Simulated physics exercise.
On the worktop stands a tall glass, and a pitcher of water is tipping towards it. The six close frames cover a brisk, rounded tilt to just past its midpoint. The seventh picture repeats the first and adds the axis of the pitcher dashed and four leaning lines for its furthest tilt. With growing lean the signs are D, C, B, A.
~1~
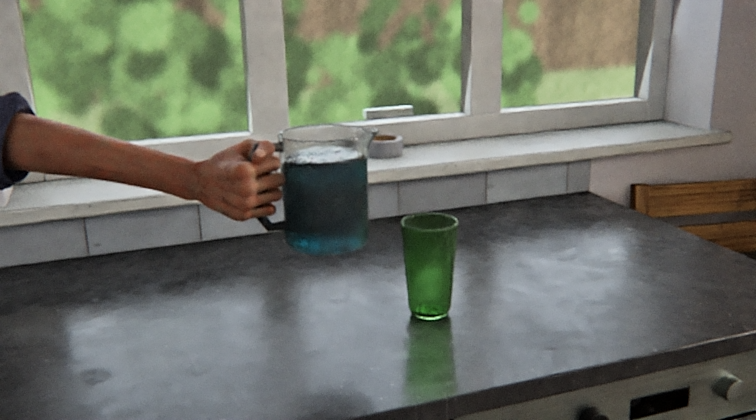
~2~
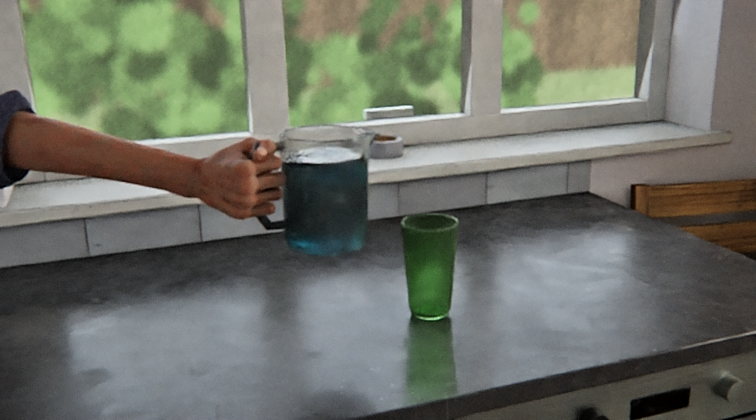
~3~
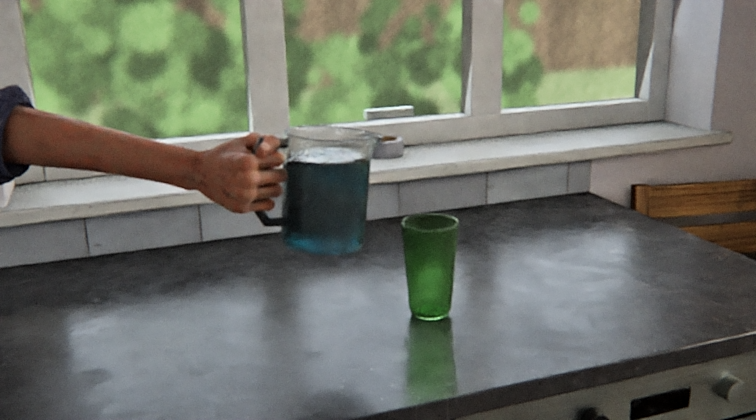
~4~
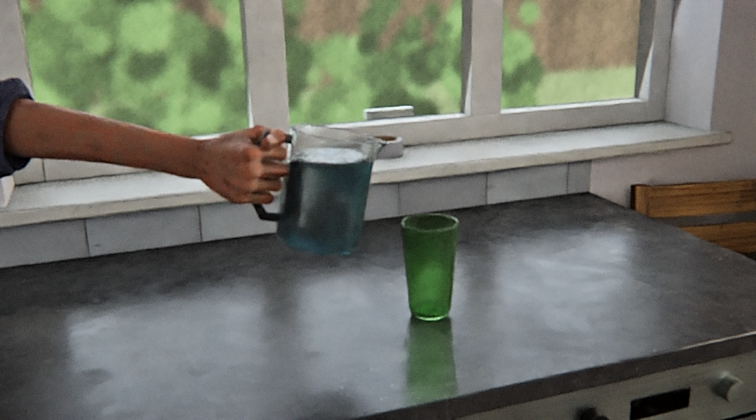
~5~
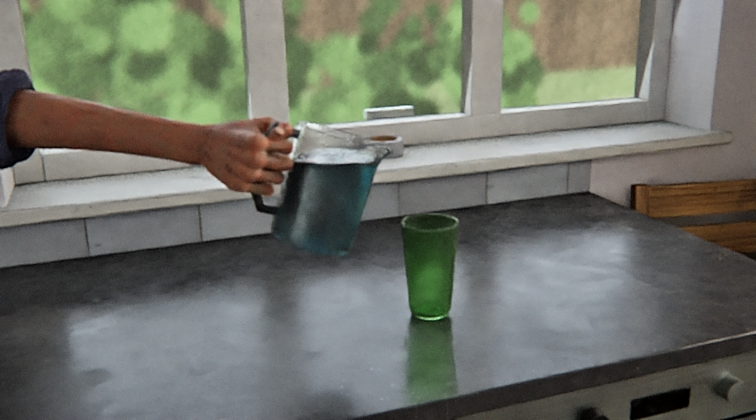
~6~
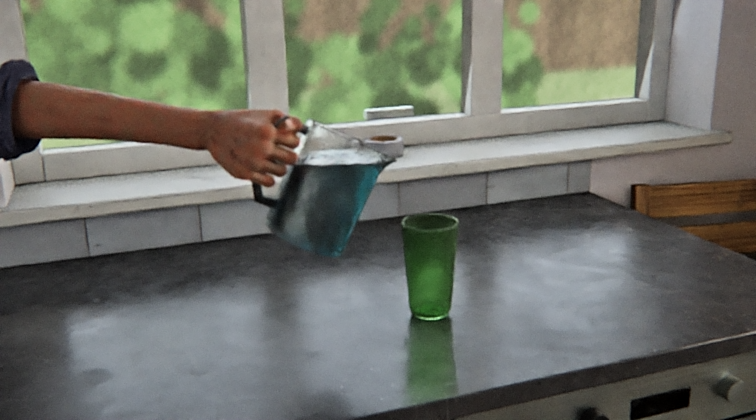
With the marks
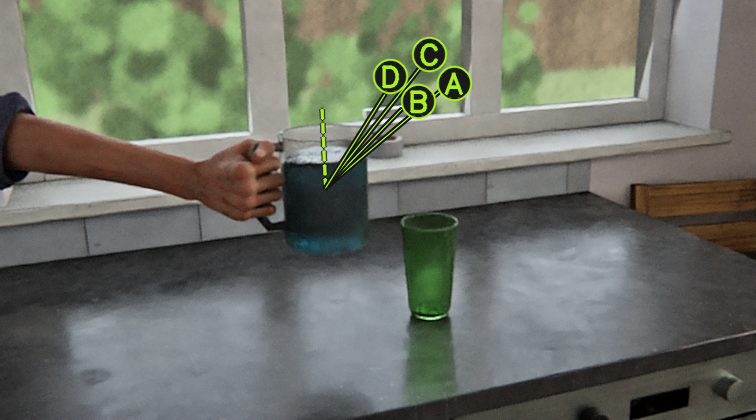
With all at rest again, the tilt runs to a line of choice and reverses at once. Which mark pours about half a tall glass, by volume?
A.
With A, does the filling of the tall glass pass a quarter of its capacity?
Yes, clearly.
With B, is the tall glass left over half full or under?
Under.
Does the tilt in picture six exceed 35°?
No, it does not.
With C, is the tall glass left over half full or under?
Under half.
In lime, A at (439, 91); B at (401, 109); C at (419, 68); D at (384, 94).
With A, the tall glass ends with about 49 % of what it can hold.
With B, the tall glass ends with about 35 % of what it can hold.
With C, the tall glass ends with about 23 % of what it can hold.
With D, the tall glass ends with about 13 % of what it can hold.
